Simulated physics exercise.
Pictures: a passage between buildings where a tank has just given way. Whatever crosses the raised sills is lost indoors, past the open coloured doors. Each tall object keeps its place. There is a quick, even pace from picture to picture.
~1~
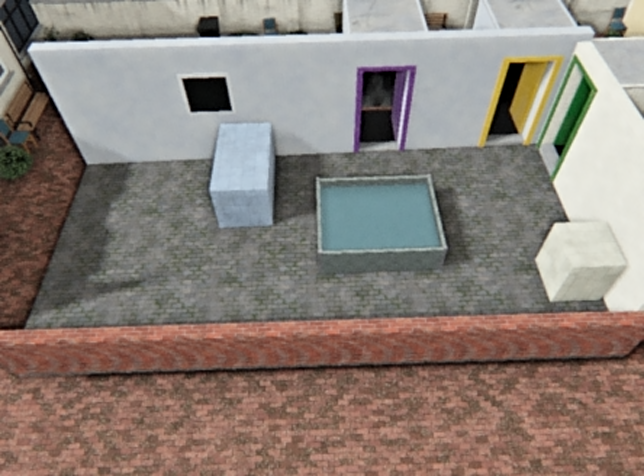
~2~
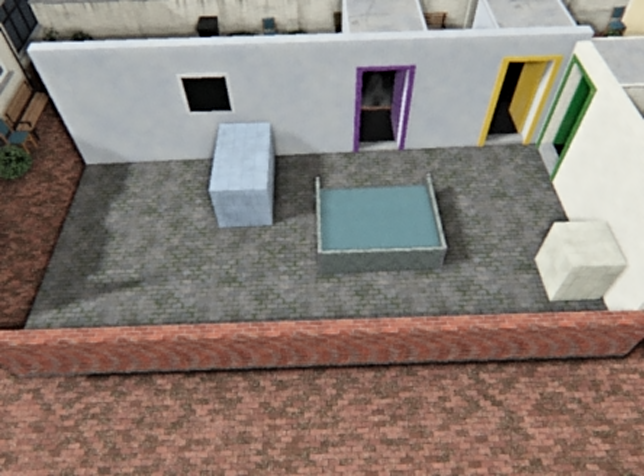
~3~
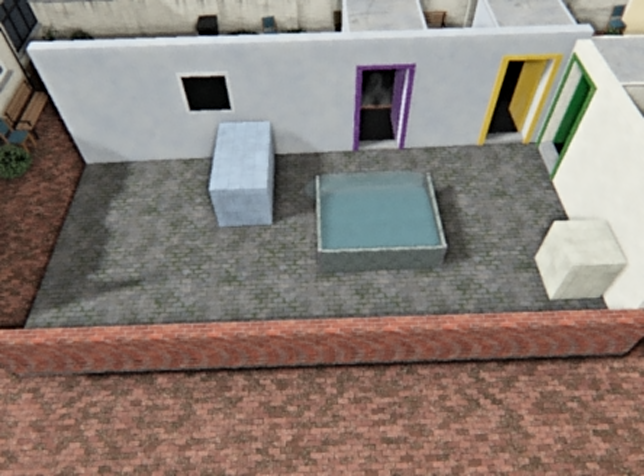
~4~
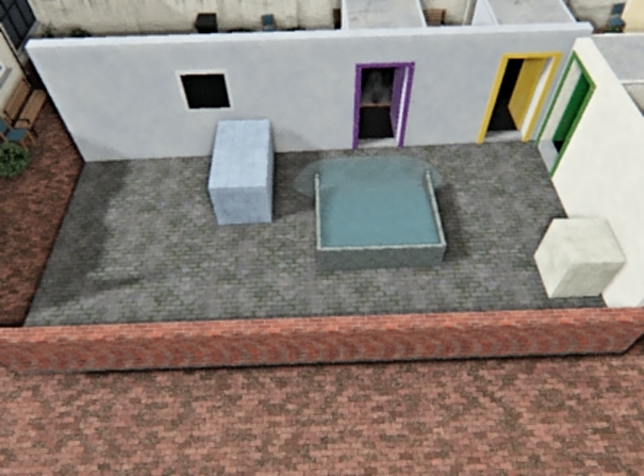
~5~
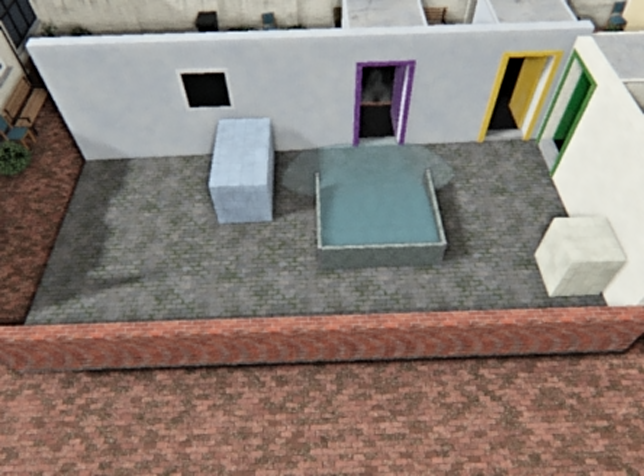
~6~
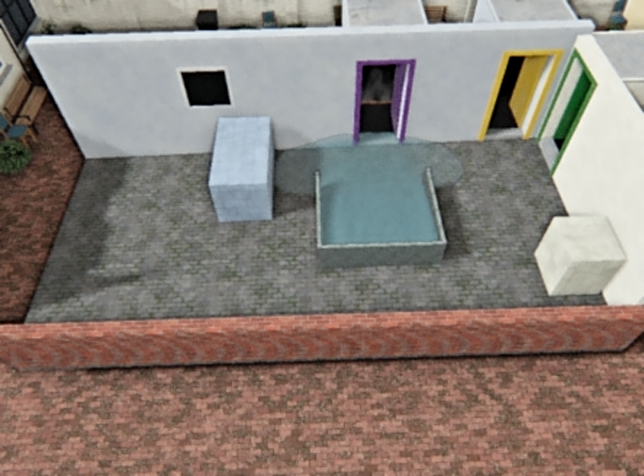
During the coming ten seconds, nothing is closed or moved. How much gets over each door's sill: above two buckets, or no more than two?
The green door will not count as flooded; the yellow door will not count as flooded; the purple door will count as flooded.
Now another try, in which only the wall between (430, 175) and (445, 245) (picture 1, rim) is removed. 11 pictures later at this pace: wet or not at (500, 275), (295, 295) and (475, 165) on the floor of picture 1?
Taking the three spots as listed, they end up inundated, spared and inundated.
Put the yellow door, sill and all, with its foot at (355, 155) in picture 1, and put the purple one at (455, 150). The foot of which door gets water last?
Dead last is the green door.
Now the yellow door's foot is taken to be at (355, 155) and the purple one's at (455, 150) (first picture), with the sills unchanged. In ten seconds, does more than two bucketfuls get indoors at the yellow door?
Outcome: Yellow door rises above.
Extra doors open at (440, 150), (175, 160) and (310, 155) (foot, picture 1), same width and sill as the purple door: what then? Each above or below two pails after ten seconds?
First ends up above, second ends up below, third ends up above.
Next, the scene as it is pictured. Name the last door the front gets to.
My answer is the green door.
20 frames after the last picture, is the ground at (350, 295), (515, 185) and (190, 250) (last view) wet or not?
Point 1: Not wet; point 2: Drenched; point 3: Not wet.
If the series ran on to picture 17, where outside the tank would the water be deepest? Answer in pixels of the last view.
Around (280, 159).
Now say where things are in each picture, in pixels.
Still water in the tank at (377, 215), in the first picture.
Water pours out on the tank's far side and has run to a hidden place, in the second picture.
The front is at (311, 184), out from the gap on the tank's far side, in the third picture.
The front is at (302, 174), out from the gap on the tank's far side, in the fourth picture.
The front is at (310, 150), out from the gap on the tank's far side, in the fifth picture.
Water pours out on the tank's far side and has run to (291, 149), in the sixth picture.
A moment on, water covers 15 % of the floor; the green door not reached, the yellow door not reached, the purple door far over two buckets in.
Next, water covers 20 % of the floor; the green door wet at the sill, nothing in, the yellow door wet at the sill, nothing in, the purple door far over two buckets in.
Then, water covers 40 % of the floor; the green door wet at the sill, nothing in, the yellow door wet at the sill, nothing in, the purple door far over two buckets in.
Later, water covers 55 % of the floor; the green door wet at the sill, nothing in, the yellow door under two buckets in, the purple door far over two buckets in.
In the end, water covers 65 % of the floor; the green door wet at the sill, nothing in, the yellow door under two buckets in, the purple door far over two buckets in.
